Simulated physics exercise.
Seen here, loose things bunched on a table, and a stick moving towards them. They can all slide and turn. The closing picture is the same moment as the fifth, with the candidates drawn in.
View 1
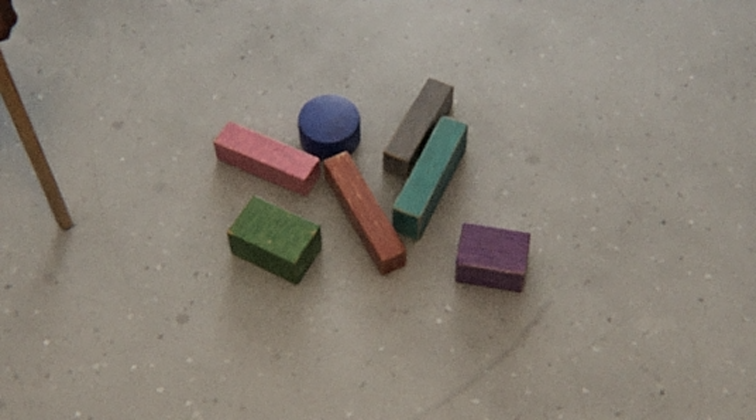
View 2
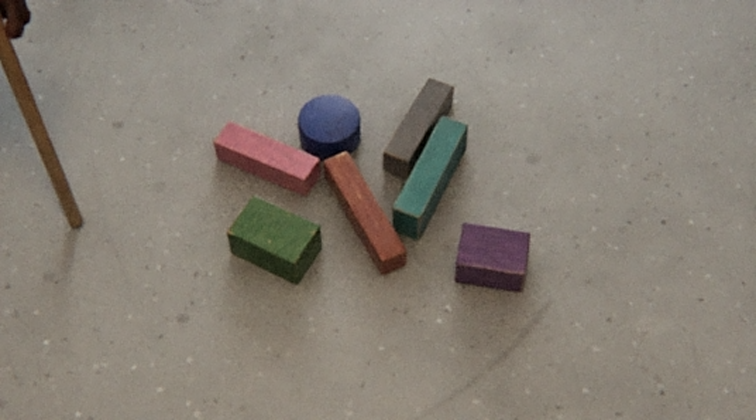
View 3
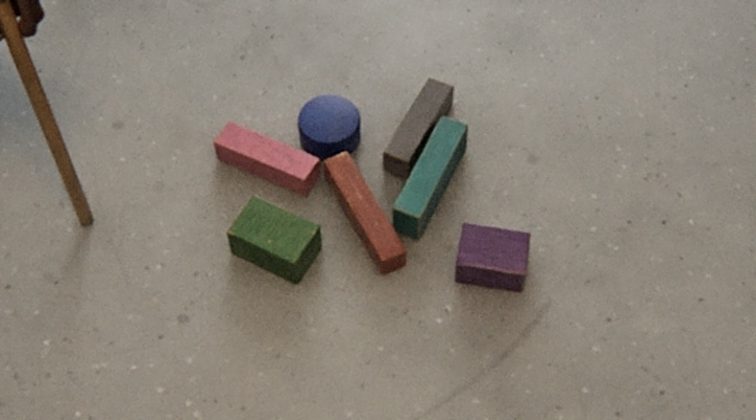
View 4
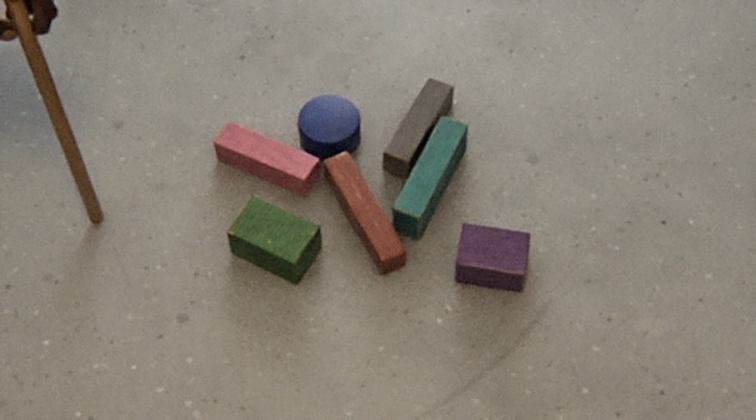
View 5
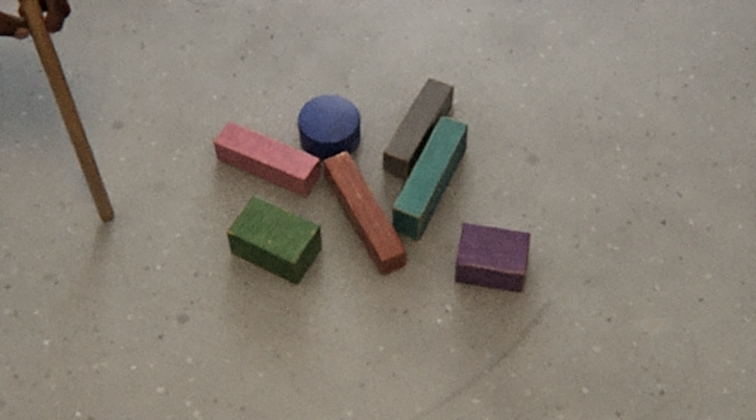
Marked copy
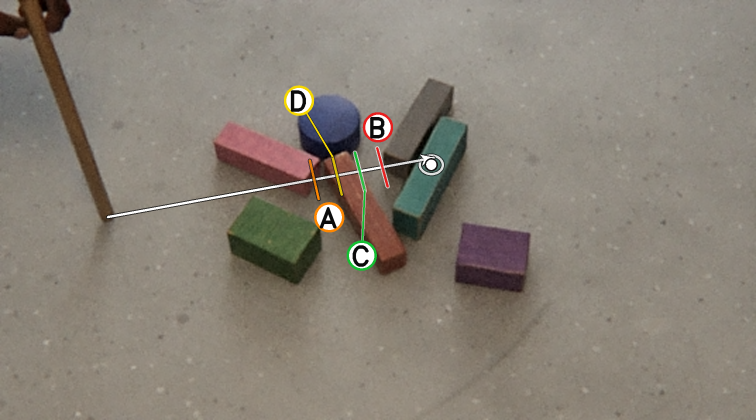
Wooden stick held by a dark hand edging slightly right across a grey surface, beside seven coloured pieces that stay still.
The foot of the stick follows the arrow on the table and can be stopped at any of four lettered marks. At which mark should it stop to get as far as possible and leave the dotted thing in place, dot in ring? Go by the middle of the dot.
Stop at C.
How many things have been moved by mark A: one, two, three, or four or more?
In all, two.
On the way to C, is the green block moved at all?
No.
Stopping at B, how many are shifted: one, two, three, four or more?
In all, four or more.
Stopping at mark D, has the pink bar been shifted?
By then, yes.
On the marked copy, A at (314, 180); B at (383, 167); C at (360, 171); D at (337, 176); the arrow from (108, 217) to (434, 158); the white dot at (431, 164).
With C. Early on, foot of the stick (200, 202).
Further on, foot of the stick (290, 185); pink bar (273, 153).
At the end, foot of the stick (360, 172); blue tin (334, 114); pink bar (277, 147); the dot is still in its ring.
As for the rest, A keeps the dot in but is short; B shifts the dotted thing to (451, 183); D keeps the dot in but is short.
